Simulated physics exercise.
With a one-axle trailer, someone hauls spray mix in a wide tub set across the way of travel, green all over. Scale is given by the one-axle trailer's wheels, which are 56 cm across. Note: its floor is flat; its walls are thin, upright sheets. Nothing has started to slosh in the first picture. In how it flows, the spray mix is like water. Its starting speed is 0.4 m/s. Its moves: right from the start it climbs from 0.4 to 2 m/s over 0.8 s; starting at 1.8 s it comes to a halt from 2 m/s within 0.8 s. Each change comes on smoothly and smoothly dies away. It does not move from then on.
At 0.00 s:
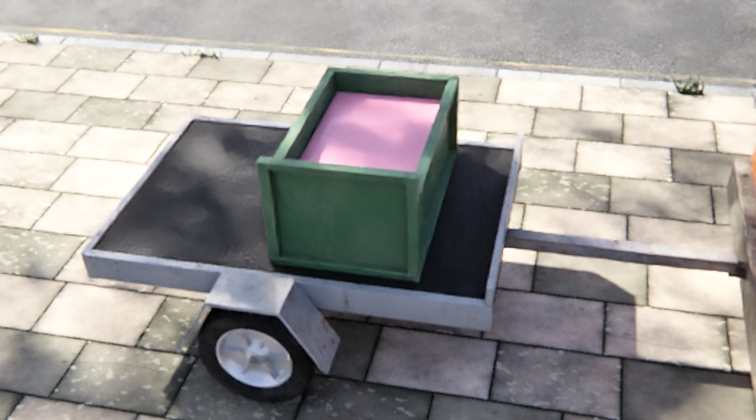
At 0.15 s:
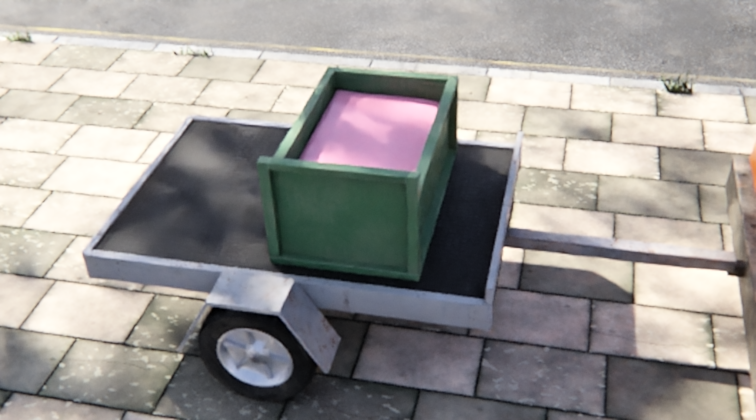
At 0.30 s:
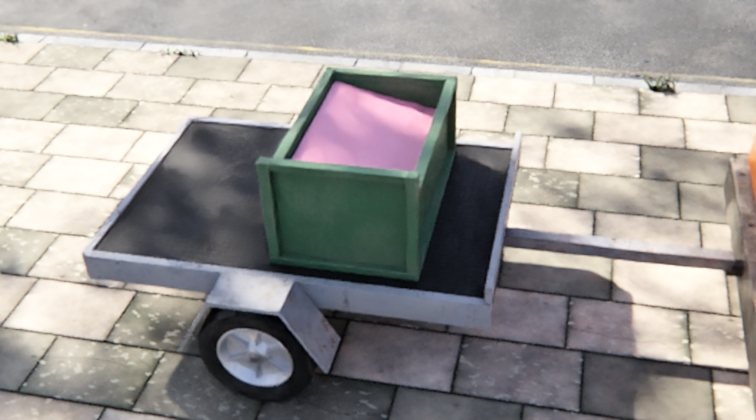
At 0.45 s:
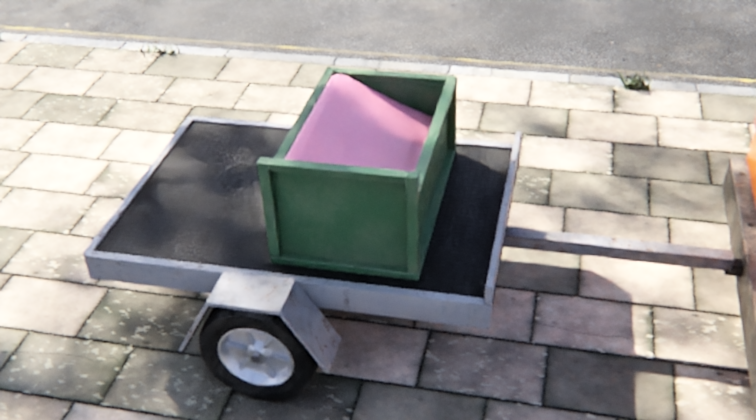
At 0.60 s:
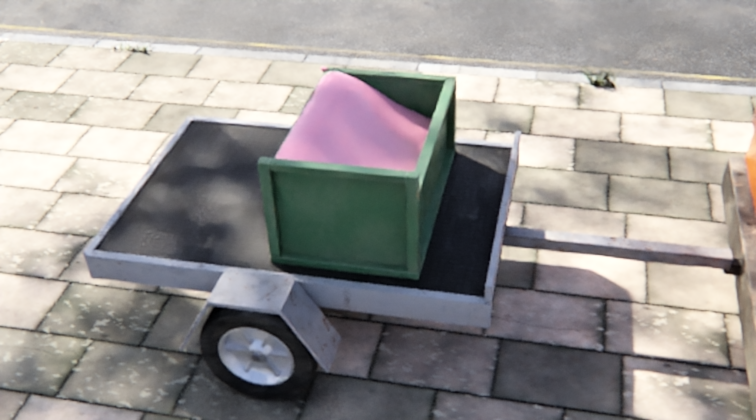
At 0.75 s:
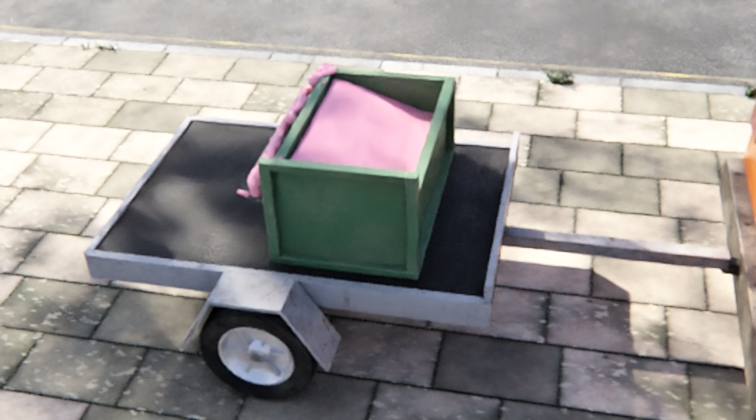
The clip opens with pink liquid lying level in a green open-topped tub on a small trailer over pale paving. The trailer rolls right, gathering speed, and the liquid tilts, climbing steeply toward the tub's left side. Some then pours over the left rim, while the slope inside eases slightly.
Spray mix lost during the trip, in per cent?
7 %.
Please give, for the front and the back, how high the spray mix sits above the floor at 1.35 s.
Front: 30 cm; back: 30 cm.
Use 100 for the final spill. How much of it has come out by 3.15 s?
Near 100 in a hundred.
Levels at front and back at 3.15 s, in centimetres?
The level sits near 30 cm in front and near 26 cm behind.
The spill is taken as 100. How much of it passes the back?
Close to 20 per cent goes that way.
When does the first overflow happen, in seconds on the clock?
About 0.9 s.
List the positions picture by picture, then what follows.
The first frame shows the spray mix reaches (431, 105) at the front end; it reaches (346, 98) at the back end; no slope yet; the front is on the right, levels are read along the far wall; a wheel hub at (251, 365).
The second frame shows the spray mix reaches (431, 105) at the front end; it reaches (346, 97) at the back end; no slope yet.
The third frame shows the spray mix reaches (429, 114) at the front end; it reaches (344, 88) at the back end; it is heaped 14° towards the back.
The fourth frame shows the spray mix reaches (429, 122) at the front end; it reaches (344, 79) at the back end; it is heaped 25° towards the back.
The fifth frame shows the spray mix reaches (429, 125) at the front end; it reaches (343, 78) at the back end; it is heaped 28° towards the back.
The sixth frame shows the spray mix reaches (428, 117) at the front end; it reaches (343, 88) at the back end; it is heaped 17° towards the back; a wheel hub at (253, 363).
Then, 1.35 s in, it stands 30 cm high behind and 29 cm in front; 1 per cent has gone over the back.
Then, 2.25 s in, it stands 15 cm high behind and 44 cm in front; 1 per cent has gone over the back.
Then, 3.15 s in, it stands 27 cm high behind and 30 cm in front; 7 per cent has gone mostly over the front, some over the back.
Then, 5.59 s in, 7 per cent has gone mostly over the front, some over the back, 13 of 186 litres.
